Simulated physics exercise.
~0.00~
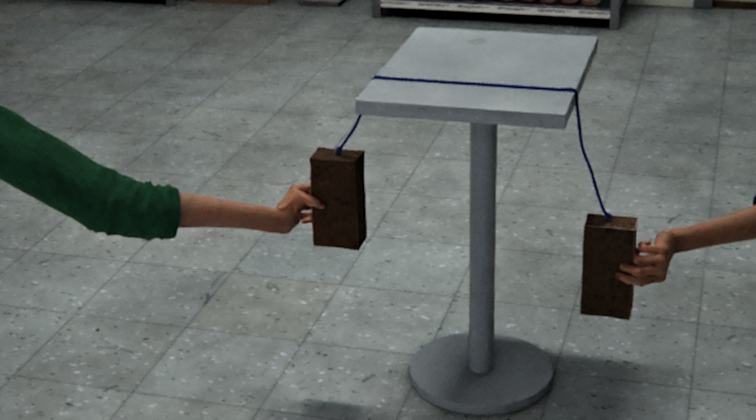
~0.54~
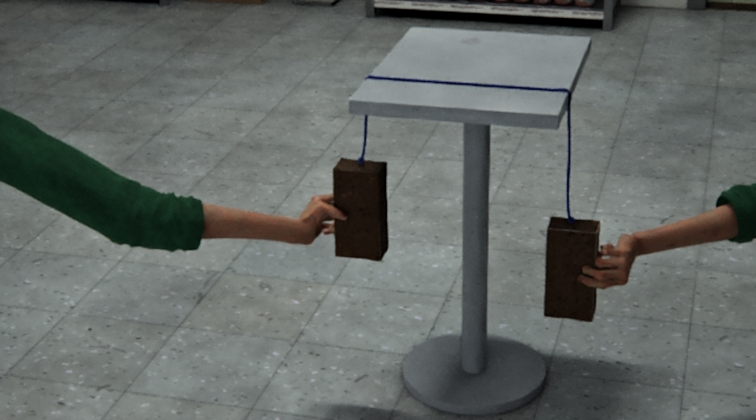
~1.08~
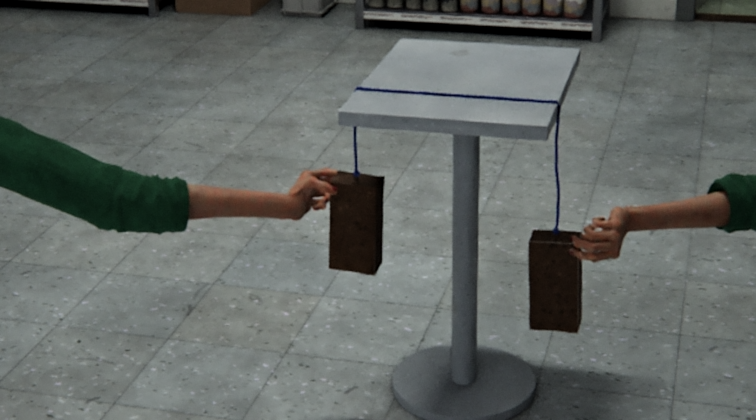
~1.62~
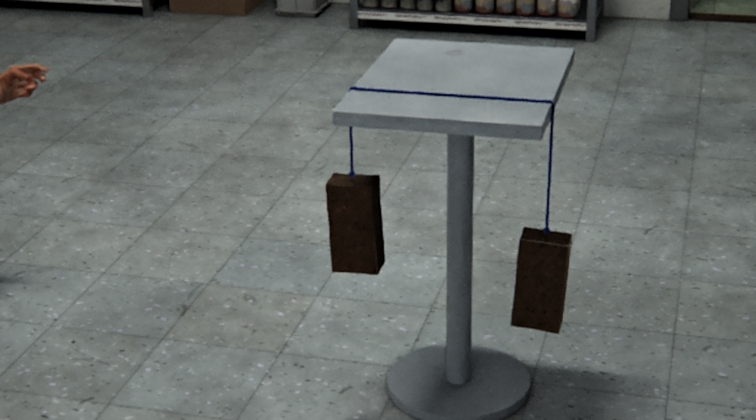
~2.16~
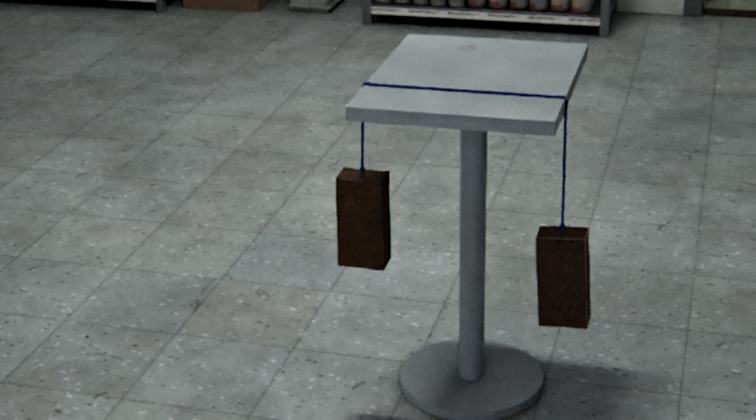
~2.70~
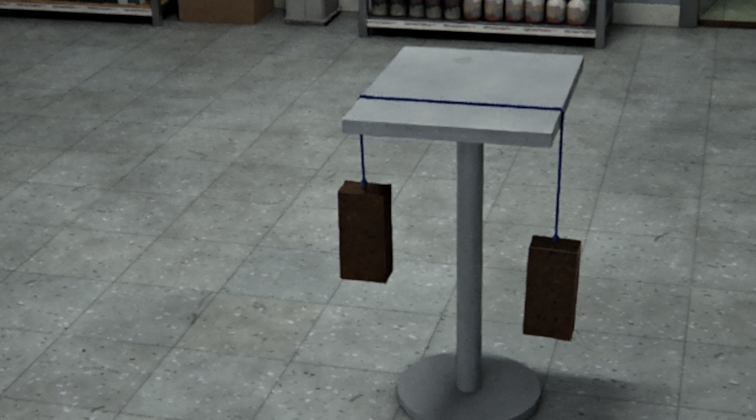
At first, two hands hold a pair of dark brown bricks tied to the ends of a blue string that lies across the top of a small grey table. The hands bring the bricks inward until they hang close below the table's edges, the right one lower than the left. Then the fingers let go on both sides, and the arms draw back out of the way. The bricks hang free, with neither side sinking or rising as the view sways slightly. In the end, both remain at their own heights and the string stays still.
